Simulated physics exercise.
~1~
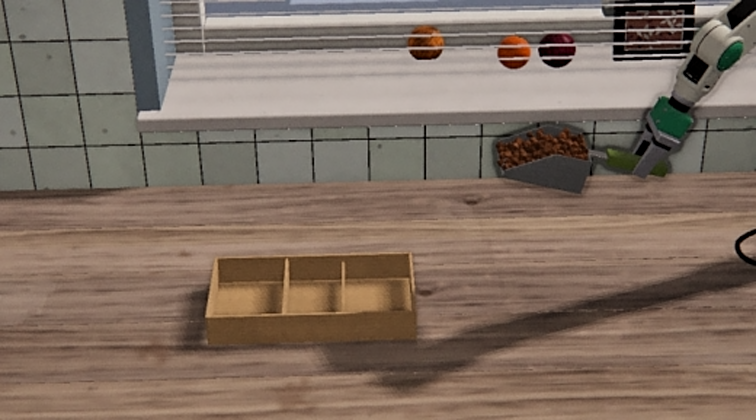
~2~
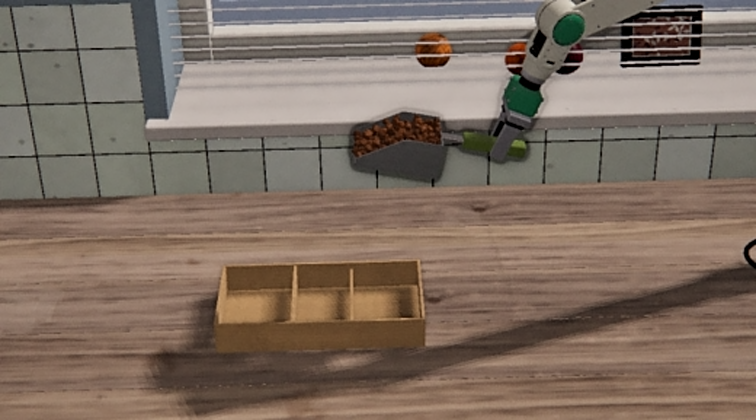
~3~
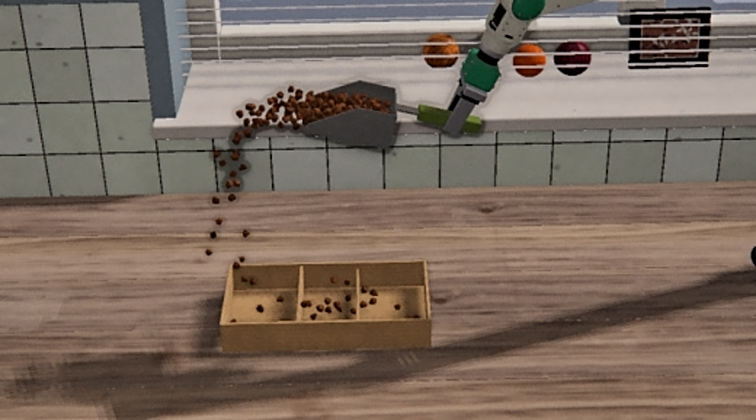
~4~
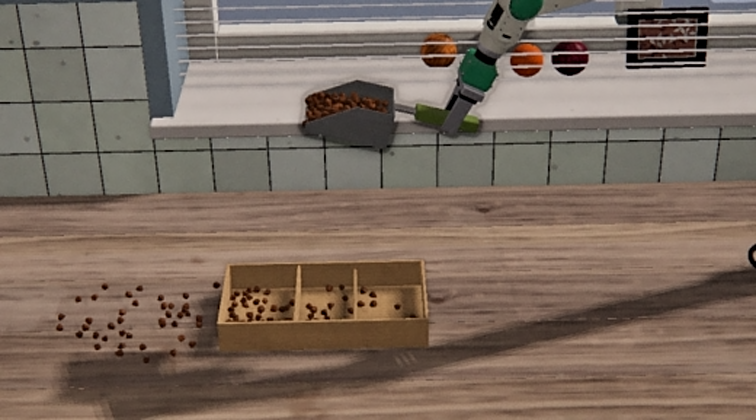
At the start, a robotic arm at the upper right holds a gray scoop of brown pellets beside a window ledge, while a wooden tray with three compartments sits on the table. The arm carries the scoop left, toward the tray. It moves farther left and slightly up, and pellets stream from the scoop's front, dropping into all three compartments as the stream drifts past the tray's left end. The scoop then stops pouring, still holding many pellets. Finally, pellets lie scattered on the table left of the tray, with others inside it, most thickly in the left compartment.
